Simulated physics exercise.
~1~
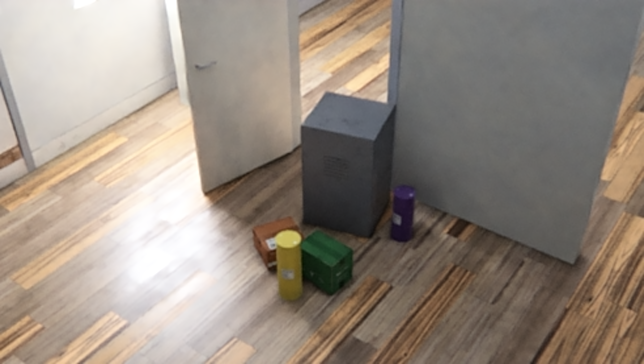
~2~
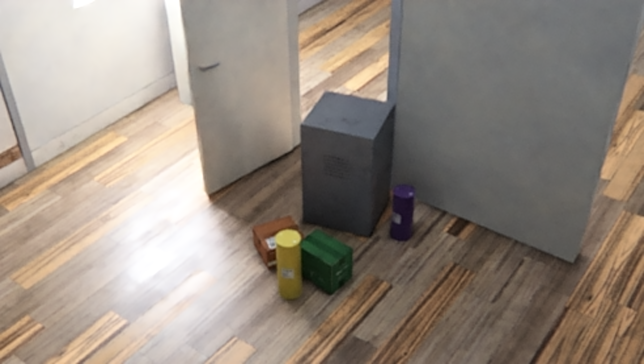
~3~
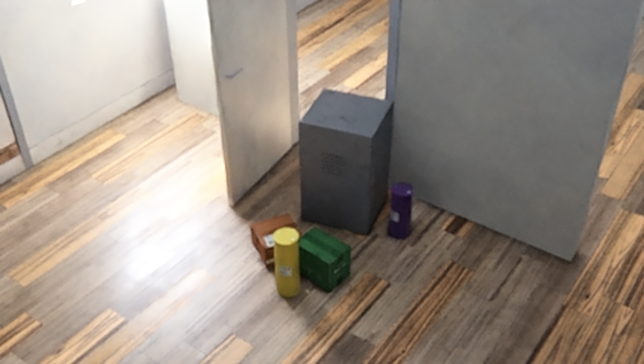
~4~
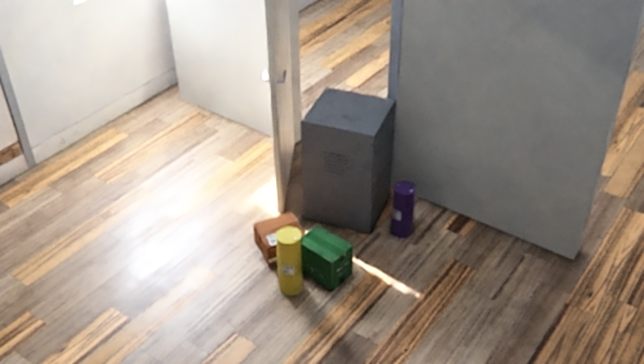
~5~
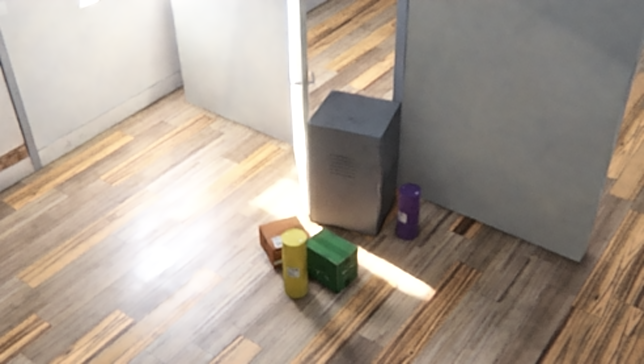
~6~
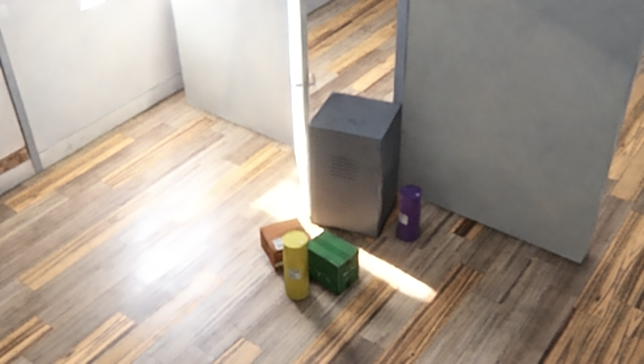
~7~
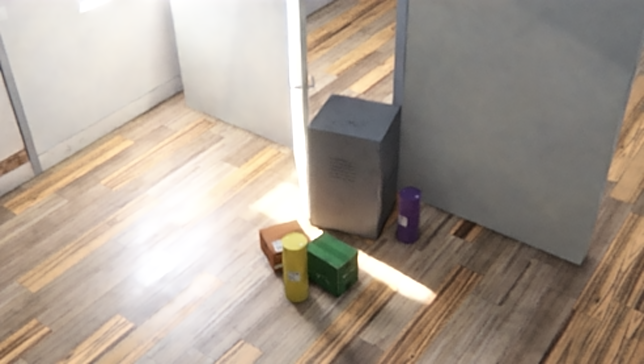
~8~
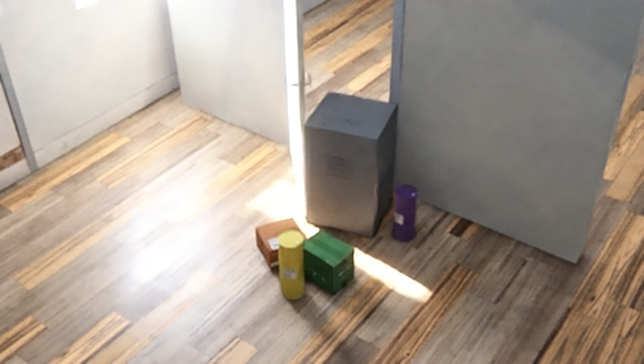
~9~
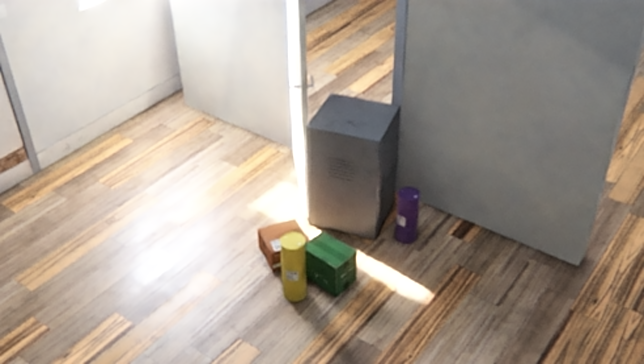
A tall grey box-shaped appliance stands in a doorway between pale walls, seen from above on a striped wood floor by a slightly swaying camera. In front of it sit an orange parcel, a green box and a yellow canister, with a purple canister to its right. The pale door on the left stands wide open at first, then swings right towards the appliance. As it turns nearly edge-on, a strip of sunlight falls across the floor. The door stops beside the appliance, still partly open, and everything else remains in place.
